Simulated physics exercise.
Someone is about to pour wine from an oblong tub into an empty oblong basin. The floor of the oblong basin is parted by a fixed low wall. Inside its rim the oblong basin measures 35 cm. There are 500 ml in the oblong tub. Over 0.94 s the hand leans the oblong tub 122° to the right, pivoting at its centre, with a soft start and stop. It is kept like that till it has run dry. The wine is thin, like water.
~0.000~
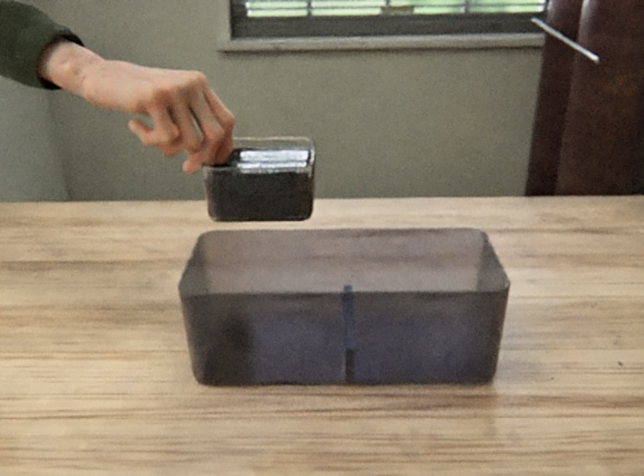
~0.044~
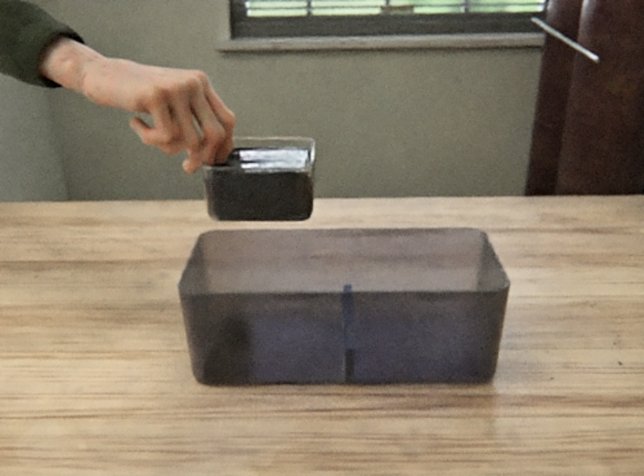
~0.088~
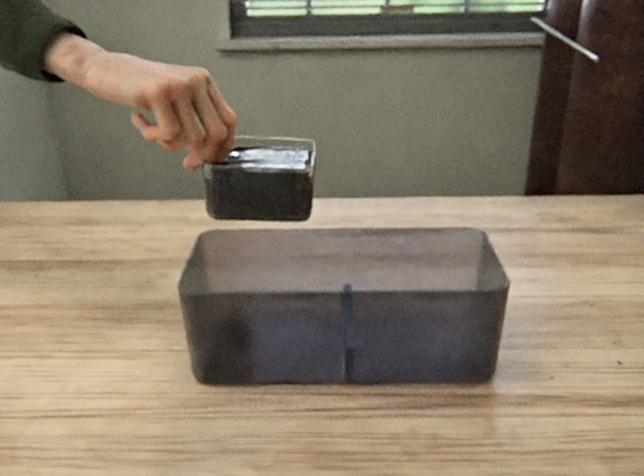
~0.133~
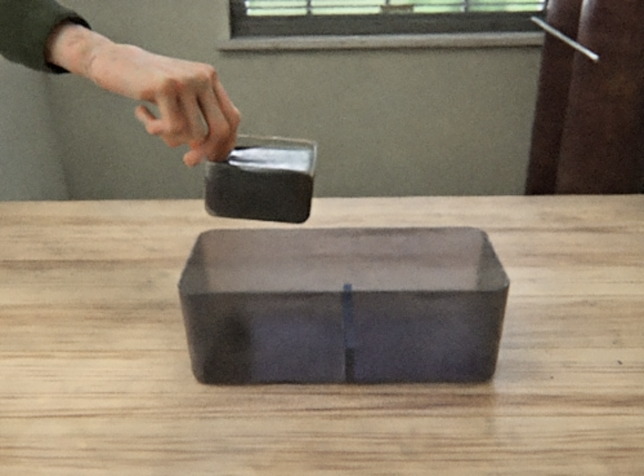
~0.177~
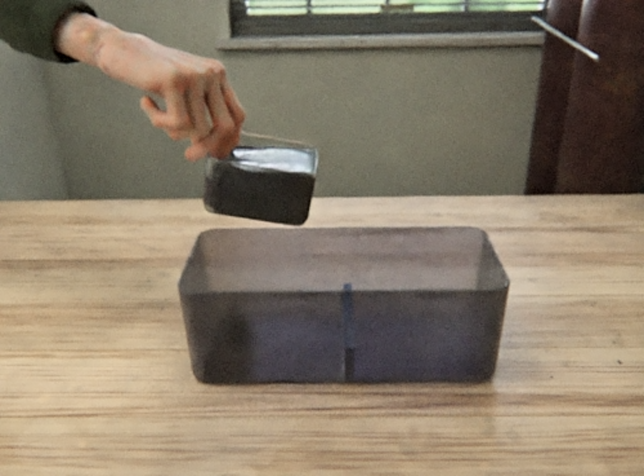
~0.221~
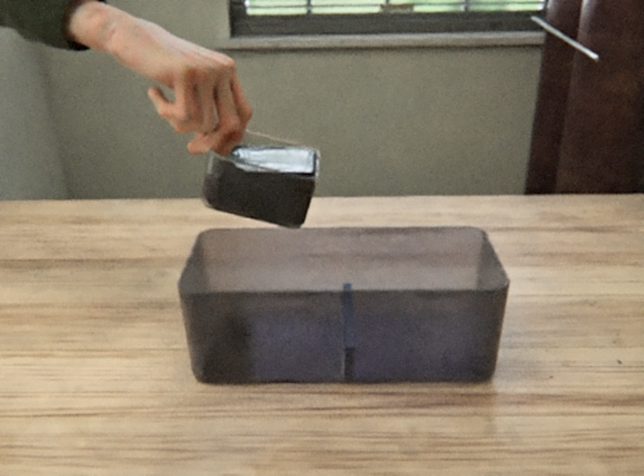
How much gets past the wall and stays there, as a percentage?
The far part has some 72 per cent.
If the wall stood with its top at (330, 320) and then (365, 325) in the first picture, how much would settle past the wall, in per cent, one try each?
In turn about 80 and 55 per cent.
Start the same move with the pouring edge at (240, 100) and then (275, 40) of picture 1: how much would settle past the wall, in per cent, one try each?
In turn about 5 and 65 per cent.
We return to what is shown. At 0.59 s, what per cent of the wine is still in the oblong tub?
Near 30 in a hundred.
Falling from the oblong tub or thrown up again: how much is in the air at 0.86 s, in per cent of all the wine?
About 3 per cent.
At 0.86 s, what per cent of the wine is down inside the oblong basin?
Some 94 per cent.
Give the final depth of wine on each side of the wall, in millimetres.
Some 6 mm on the left and 16 mm on the right.
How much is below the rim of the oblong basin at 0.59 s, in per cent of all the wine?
About 36 per cent.
Then, 0.59 s in, the tilt is 84° and 30 per cent is still to pour, 1 is left of the wall and 36 right of it.
Then, 0.86 s in, the tilt is 120° and 2 per cent is still to pour, 23 is left of the wall and 71 right of it.
Then, 1.13 s in, the tilt is 122° and 0 per cent is still to pour, 28 is left of the wall and 72 right of it.
Then, 1.44 s in, the tilt is 122° and 0 per cent is still to pour, 28 is left of the wall and 72 right of it.
Finally, 28 per cent lies left of the wall, 72 right of it and 1 outside.
